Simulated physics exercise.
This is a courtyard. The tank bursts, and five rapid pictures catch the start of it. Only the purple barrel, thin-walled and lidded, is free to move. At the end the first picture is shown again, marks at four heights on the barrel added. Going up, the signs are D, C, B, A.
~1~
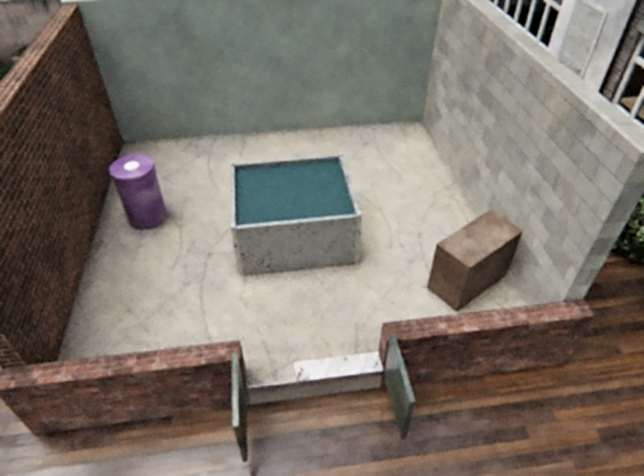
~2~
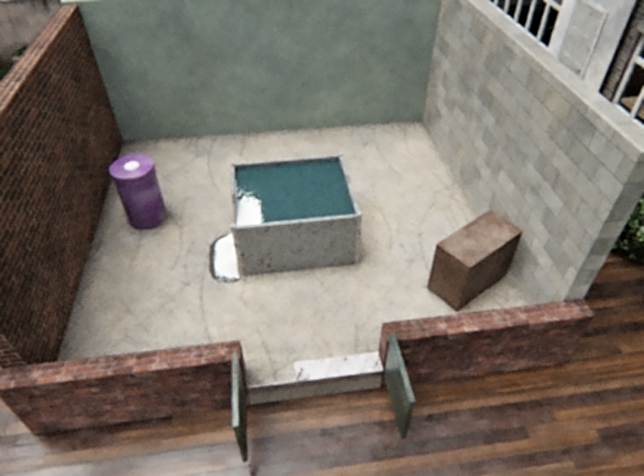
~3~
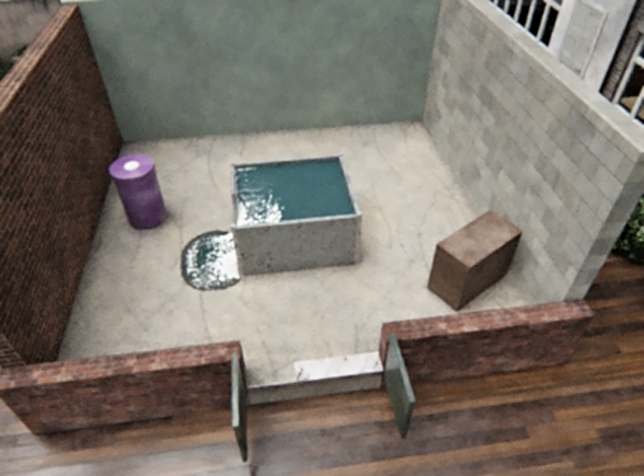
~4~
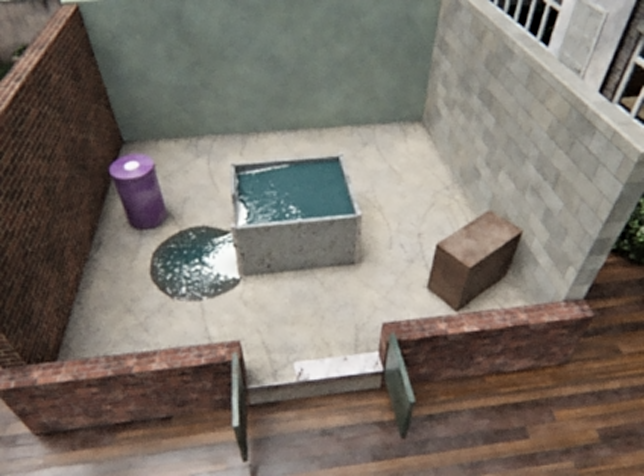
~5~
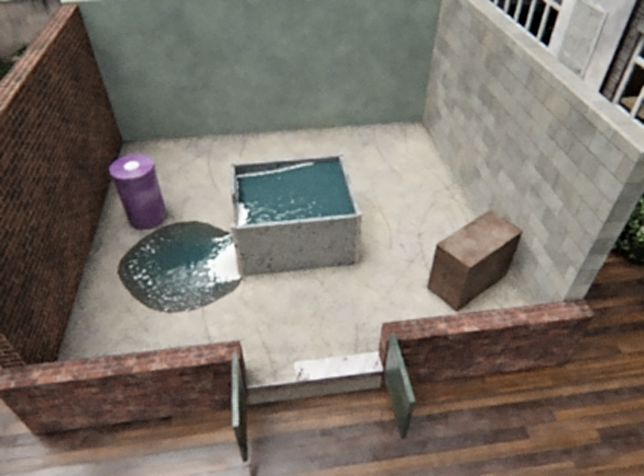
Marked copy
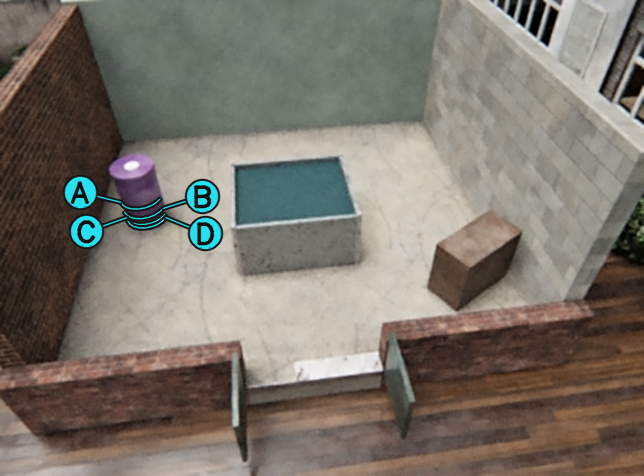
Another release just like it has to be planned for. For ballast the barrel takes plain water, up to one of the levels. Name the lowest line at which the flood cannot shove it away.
Take B.
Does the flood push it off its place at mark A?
No, that is safe.
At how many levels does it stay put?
Two.
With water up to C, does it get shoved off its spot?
Yes, that goes wrong.
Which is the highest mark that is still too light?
It is C.
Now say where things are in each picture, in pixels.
In the first frame, lid of the purple barrel at (131, 166); tank full, its middle at (292, 193); open gate at (312, 334).
In the second frame, 1 % of the ground under water, its edge towards the barrel at (216, 246).
In the third frame, 3 % of the ground under water, its edge towards the barrel at (193, 245).
In the fourth frame, 5 % of the ground under water, its edge towards the barrel at (170, 241).
In the fifth frame, lid of the purple barrel at (131, 166); 8 % of the ground under water, its edge towards the barrel at (167, 229).
In cyan, A at (138, 208); B at (142, 218); C at (144, 224); D at (145, 227); from the bottom up D, C, B, A.
With A, it does not move.
With B, it does not move.
With C, it is pushed about half its own width away.
With D, it is pushed about 4 times its own width away.
